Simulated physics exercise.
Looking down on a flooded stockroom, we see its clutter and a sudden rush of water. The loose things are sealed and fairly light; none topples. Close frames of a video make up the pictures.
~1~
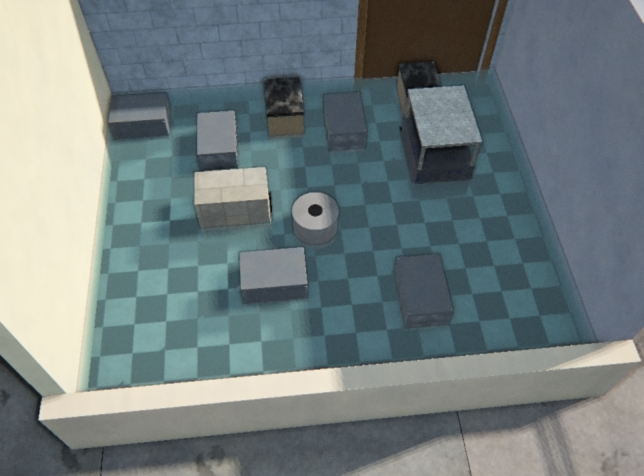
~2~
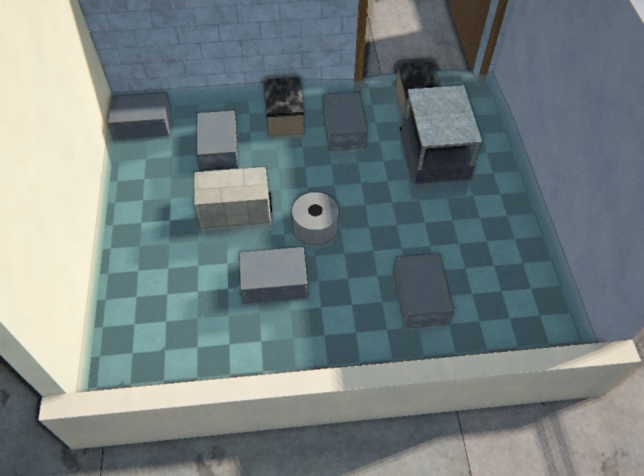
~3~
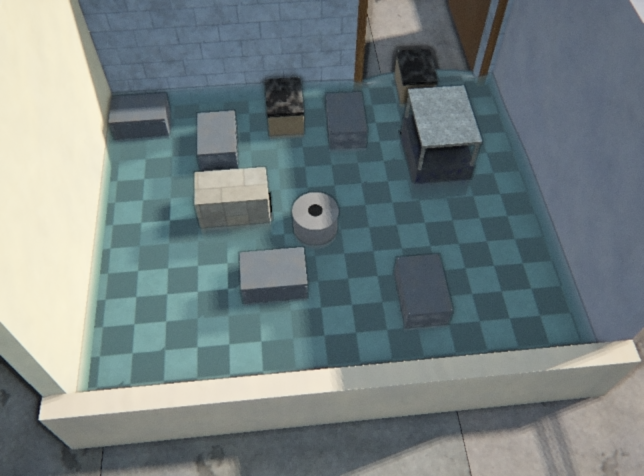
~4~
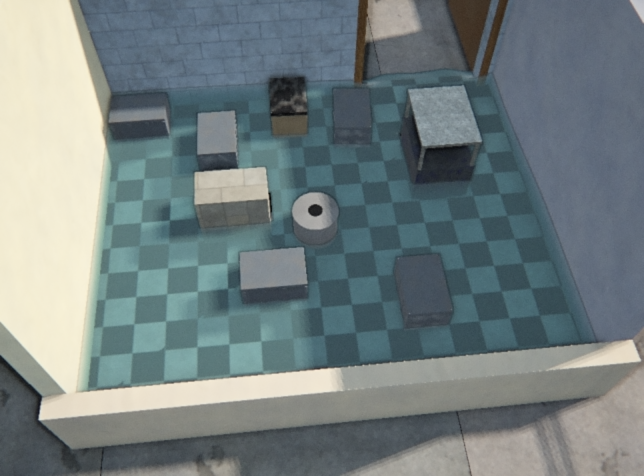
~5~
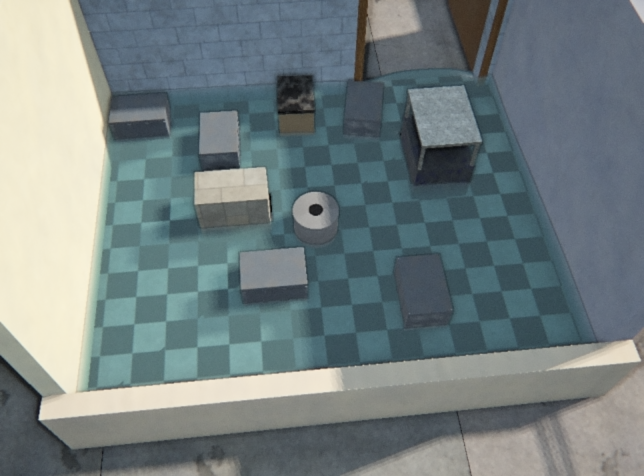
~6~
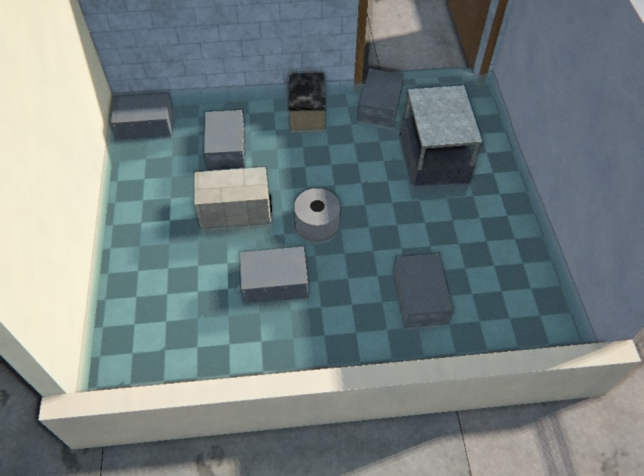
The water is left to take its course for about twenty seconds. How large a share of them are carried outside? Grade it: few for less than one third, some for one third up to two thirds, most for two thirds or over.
Grade: Most.
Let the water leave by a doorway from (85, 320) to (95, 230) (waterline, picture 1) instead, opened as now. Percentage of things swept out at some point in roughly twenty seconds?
Estimate: Near 80 %.
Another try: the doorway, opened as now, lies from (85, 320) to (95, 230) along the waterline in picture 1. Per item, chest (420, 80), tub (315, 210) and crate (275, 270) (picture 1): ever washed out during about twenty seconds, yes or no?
Okay, one after another: Never departs, then departs, then departs.
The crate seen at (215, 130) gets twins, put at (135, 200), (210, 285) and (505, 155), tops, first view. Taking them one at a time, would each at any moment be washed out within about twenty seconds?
Outcome for each, listed in order: Does not leave, does not leave, leaves.
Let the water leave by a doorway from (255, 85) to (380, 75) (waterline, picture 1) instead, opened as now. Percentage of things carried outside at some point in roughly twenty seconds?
By my count, 100 percent.
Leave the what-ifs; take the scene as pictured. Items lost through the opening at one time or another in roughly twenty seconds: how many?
By my count, 7.
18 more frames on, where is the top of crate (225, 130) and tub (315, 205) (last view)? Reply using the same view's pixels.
First one at roughly (367, 87), second at roughly (383, 118).
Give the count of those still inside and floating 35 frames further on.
You get 2.
A moment on, 2 of 8 are out; 6 afloat.
Next, 3 of 8 are out; 5 afloat.
Later, 6 of 8 are out; 2 afloat.
In the end, 7 of 8 are out; 1 afloat.
